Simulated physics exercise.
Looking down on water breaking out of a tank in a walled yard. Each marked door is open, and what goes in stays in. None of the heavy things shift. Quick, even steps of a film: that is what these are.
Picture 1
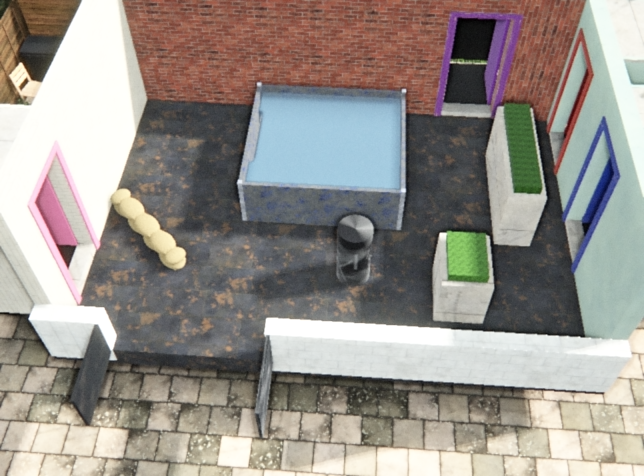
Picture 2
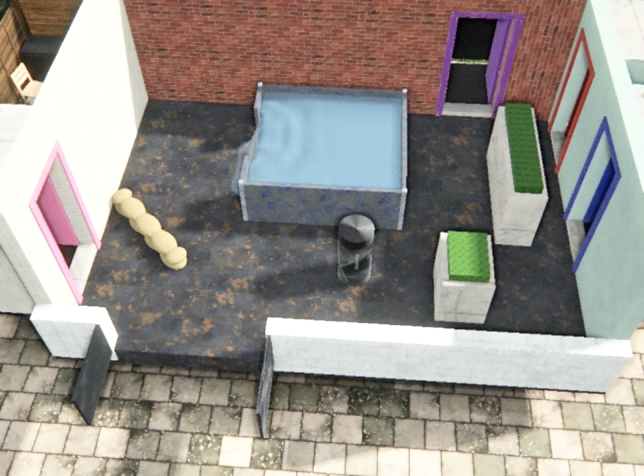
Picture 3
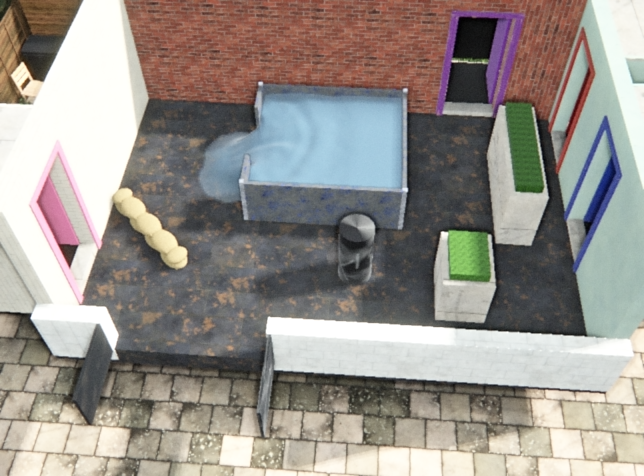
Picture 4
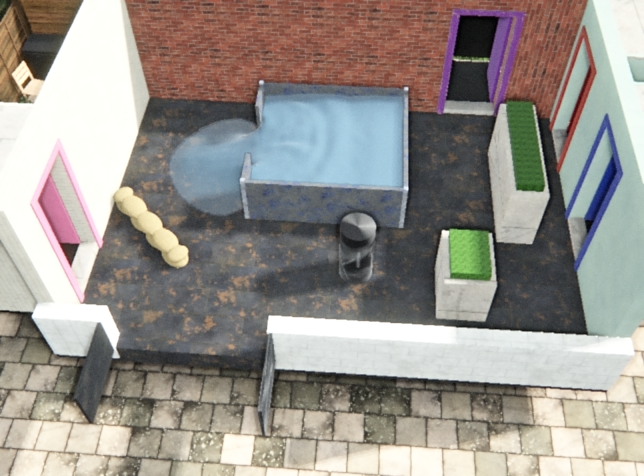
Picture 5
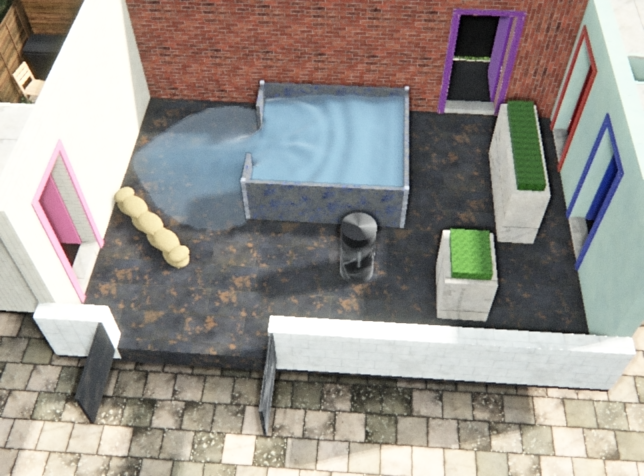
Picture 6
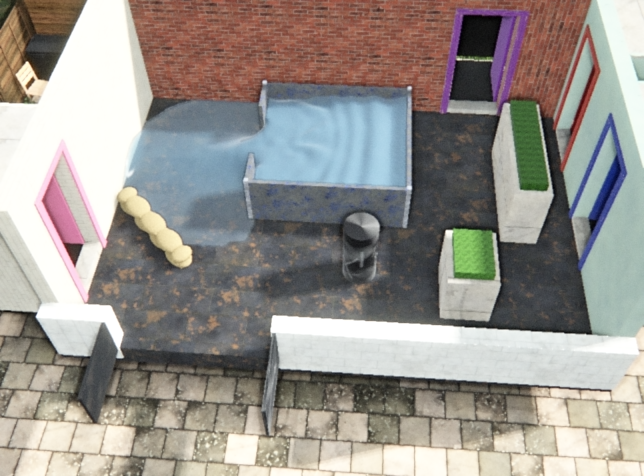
In the video, water bursts through the left side of a raised tank in a walled yard and spreads leftward across the dark floor in a widening sheet, reaching the white wall and the yellow rounded barrier near it.
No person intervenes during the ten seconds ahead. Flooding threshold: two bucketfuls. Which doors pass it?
Result: The pink door will not top two buckets; the red door will top two buckets; the purple door will not top two buckets; the blue door will top two buckets.
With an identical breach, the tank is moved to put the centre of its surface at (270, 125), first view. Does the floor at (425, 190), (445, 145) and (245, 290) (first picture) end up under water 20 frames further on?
Spared, hit, hit.
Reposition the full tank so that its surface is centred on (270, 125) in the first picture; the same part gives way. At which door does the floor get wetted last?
It's the door marked blue.
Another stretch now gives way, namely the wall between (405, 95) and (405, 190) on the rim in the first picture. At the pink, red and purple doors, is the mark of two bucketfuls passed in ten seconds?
I'd expect the pink one is safe, the red one breaks the limit and the purple one breaks the limit.
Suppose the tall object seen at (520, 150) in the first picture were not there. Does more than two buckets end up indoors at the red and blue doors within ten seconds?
My reading: Red lets more in, blue lets more in.
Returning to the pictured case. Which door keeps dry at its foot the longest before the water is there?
It's the blue-painted one.
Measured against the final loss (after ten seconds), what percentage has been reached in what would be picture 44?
Around 40 per cent.
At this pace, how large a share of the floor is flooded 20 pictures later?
About 55 per cent.
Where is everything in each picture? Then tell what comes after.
In the first picture, the water tank at (326, 139) is whole and still.
In the second picture, water pours out at (256, 158) and has run to a hidden place.
In the third picture, water pours out at (257, 158) and has run to (212, 148).
In the fourth picture, water pours out at (258, 157) and has run to (176, 158).
In the fifth picture, the front is at (139, 156), out from the gap at (258, 157).
In the sixth picture, the front is at (144, 126), out from the gap at (261, 156).
A moment on, water covers 25 % of the floor; the pink door wet at the sill, nothing in, the red door not reached, the purple door not reached, the blue door not reached.
Next, water covers 30 % of the floor; the pink door wet at the sill, nothing in, the red door not reached, the purple door not reached, the blue door not reached.
Then, water covers 55 % of the floor; the pink door wet at the sill, nothing in, the red door not reached, the purple door not reached, the blue door not reached.
Later, water covers 85 % of the floor; the pink door wet at the sill, nothing in, the red door far over two buckets in, the purple door under two buckets in, the blue door wet at the sill, nothing in.
In the end, water covers 95 % of the floor; the pink door wet at the sill, nothing in, the red door far over two buckets in, the purple door under two buckets in, the blue door over two buckets in.
